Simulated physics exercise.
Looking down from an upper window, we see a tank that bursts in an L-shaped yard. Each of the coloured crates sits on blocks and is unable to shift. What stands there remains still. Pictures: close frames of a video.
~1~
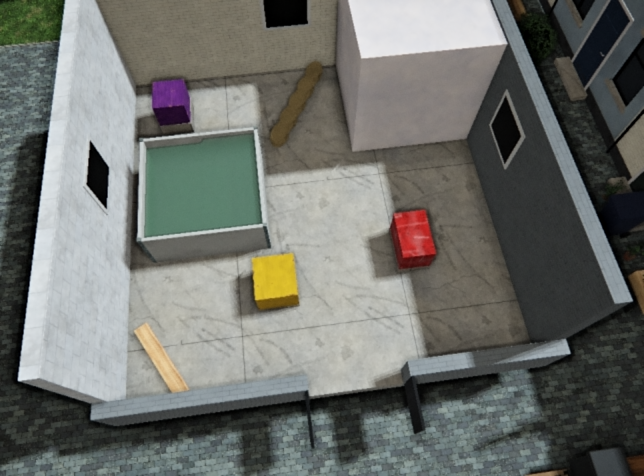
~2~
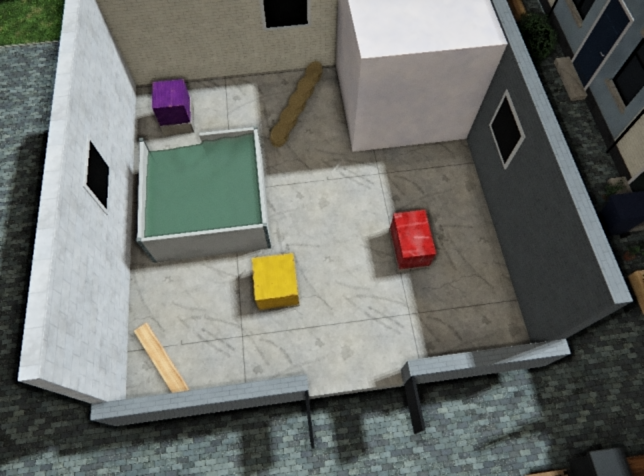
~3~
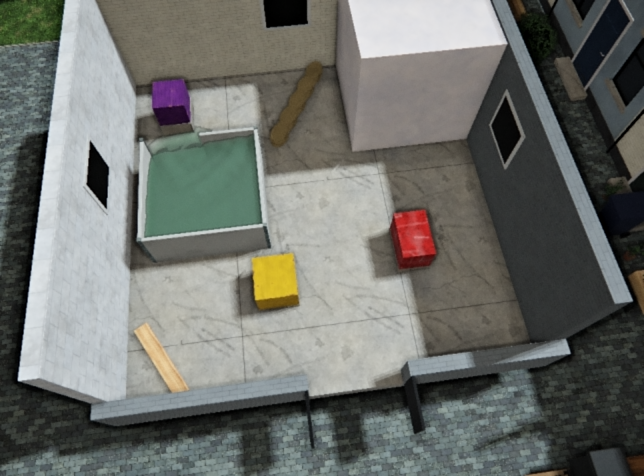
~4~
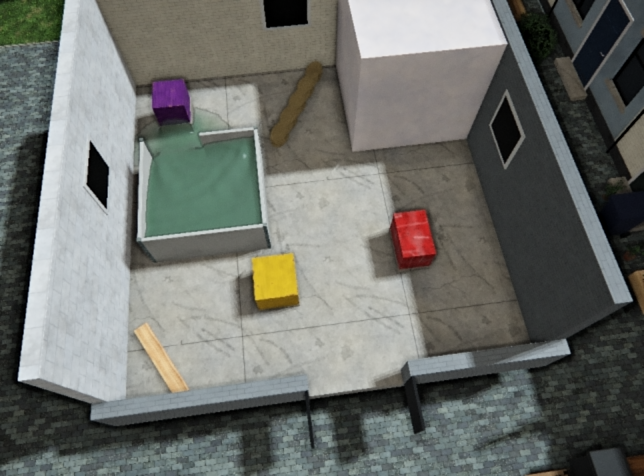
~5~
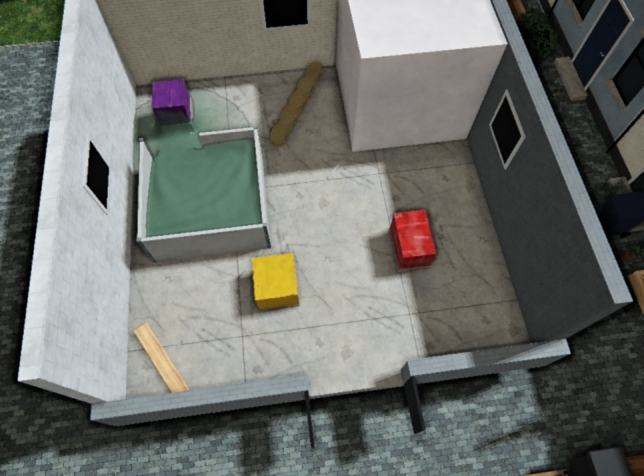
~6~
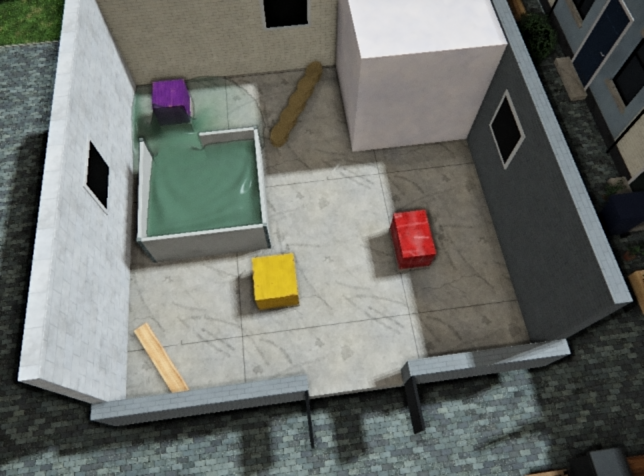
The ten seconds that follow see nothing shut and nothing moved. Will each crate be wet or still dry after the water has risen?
Afterwards the red crate is still dry, the purple crate is wet, the yellow crate is wet.
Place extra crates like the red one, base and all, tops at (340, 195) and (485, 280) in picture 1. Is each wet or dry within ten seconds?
Result, in sequence: Is inundated, is missed.
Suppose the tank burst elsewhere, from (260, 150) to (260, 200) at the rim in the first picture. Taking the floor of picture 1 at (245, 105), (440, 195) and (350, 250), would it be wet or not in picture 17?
Point one: Not reached. Point two: Reached. Point three: Reached.
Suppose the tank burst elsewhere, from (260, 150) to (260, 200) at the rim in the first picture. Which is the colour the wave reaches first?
That would be the one in red.
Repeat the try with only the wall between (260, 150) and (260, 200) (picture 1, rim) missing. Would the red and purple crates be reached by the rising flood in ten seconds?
Red crate is reached; purple crate is not reached.
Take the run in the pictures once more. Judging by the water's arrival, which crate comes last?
Pick: The crate marked yellow.
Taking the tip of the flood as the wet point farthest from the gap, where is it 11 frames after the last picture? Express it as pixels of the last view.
Approximate pixel: (335, 69).
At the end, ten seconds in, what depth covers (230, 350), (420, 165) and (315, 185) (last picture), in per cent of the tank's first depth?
I'd say around 6 per cent, then 0 per cent, then 2 per cent.
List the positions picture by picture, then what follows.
Still water in the open tank at (202, 183), in the first picture.
Water pours out on the open tank's far side and has run to a hidden place, in the second picture.
Water pours out on the open tank's far side and has run to (206, 132), in the third picture.
The front is at (197, 111), out from the gap on the open tank's far side, in the fourth picture.
The front is at (202, 92), out from the gap on the open tank's far side, in the fifth picture.
Water pours out on the open tank's far side and has run to (137, 88), in the sixth picture.
A moment on, water covers 20 % of the floor; the red crate not reached, the purple crate water round its plinth, the yellow crate not reached.
Next, water covers 25 % of the floor; the red crate not reached, the purple crate water round its plinth, the yellow crate not reached.
Then, water covers 40 % of the floor; the red crate not reached, the purple crate water round its plinth, the yellow crate not reached.
Later, water covers 70 % of the floor; the red crate water round its plinth, the purple crate water round its plinth, the yellow crate water round its plinth.
In the end, water covers 90 % of the floor; the red crate stayed above the water, the purple crate was topped, the yellow crate was topped.
